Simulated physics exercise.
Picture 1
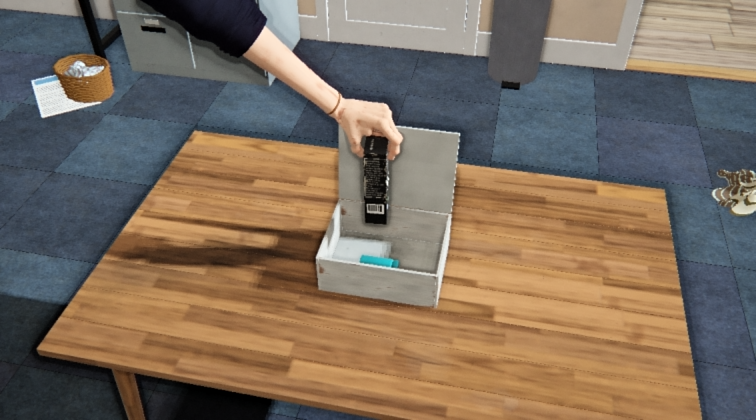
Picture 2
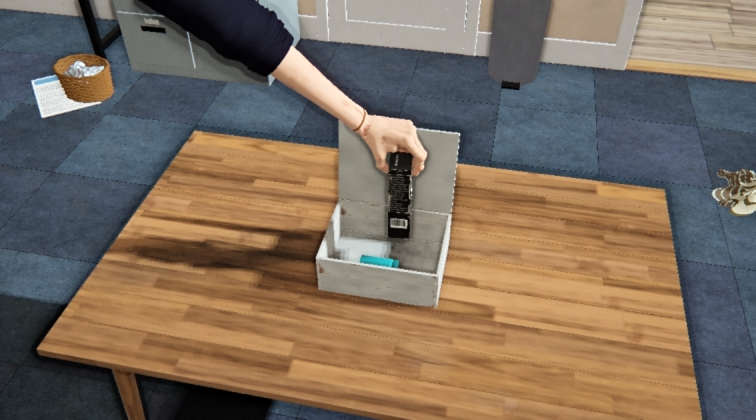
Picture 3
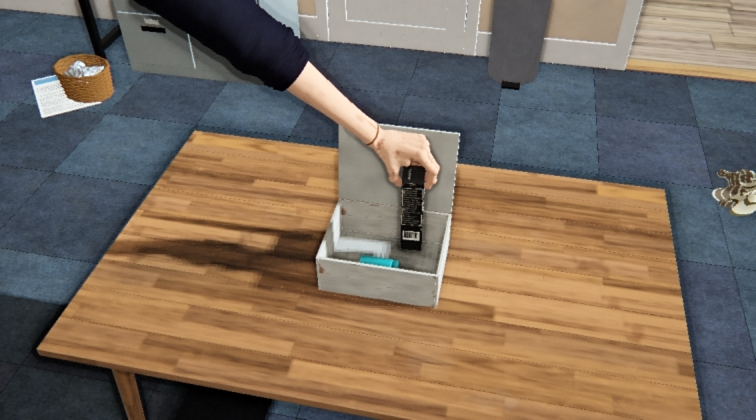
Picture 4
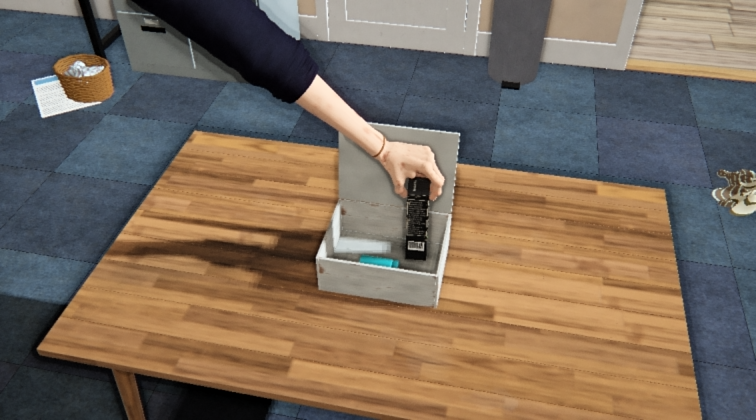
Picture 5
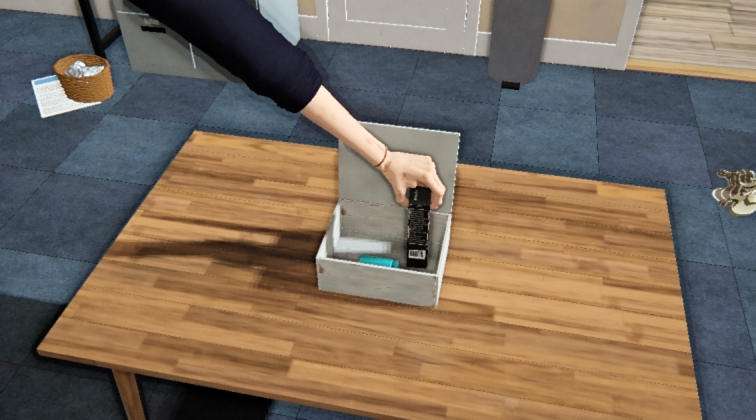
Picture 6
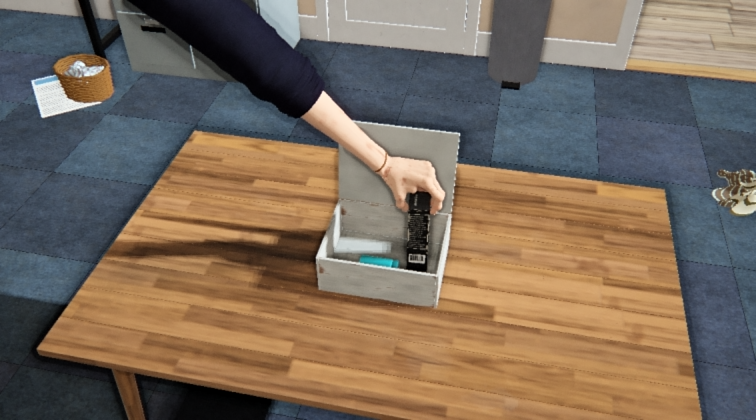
On a wooden table, a hand moving a black carton rightward and lowering it into an open box, still holding it.
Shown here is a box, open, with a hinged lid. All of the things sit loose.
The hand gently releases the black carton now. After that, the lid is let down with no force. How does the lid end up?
In the end, the box is left open.
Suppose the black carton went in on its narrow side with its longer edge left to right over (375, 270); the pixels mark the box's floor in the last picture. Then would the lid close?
Result: Lid shut.
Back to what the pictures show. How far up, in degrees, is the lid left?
Roughly 25 degrees above the rim.
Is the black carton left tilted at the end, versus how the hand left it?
The black carton tips.
Then, 1.30 s later than the last frame, lid 83° above the rim.
Then, 2.10 s later than the last frame, lid 56° above the rim; black carton tilted by 8° near (418, 236).
Then, 2.50 s later than the last frame, lid 26° above the rim; black carton tilted by 42° near (417, 257).
Then, 3.30 s later than the last frame, lid 23° above the rim; black carton tilted by 50° near (423, 255).
When it is over, lid 23° above the rim; lying over in the box, black carton; turquoise shaker as before. End places, in pixels of the last picture, black carton near (424, 254).
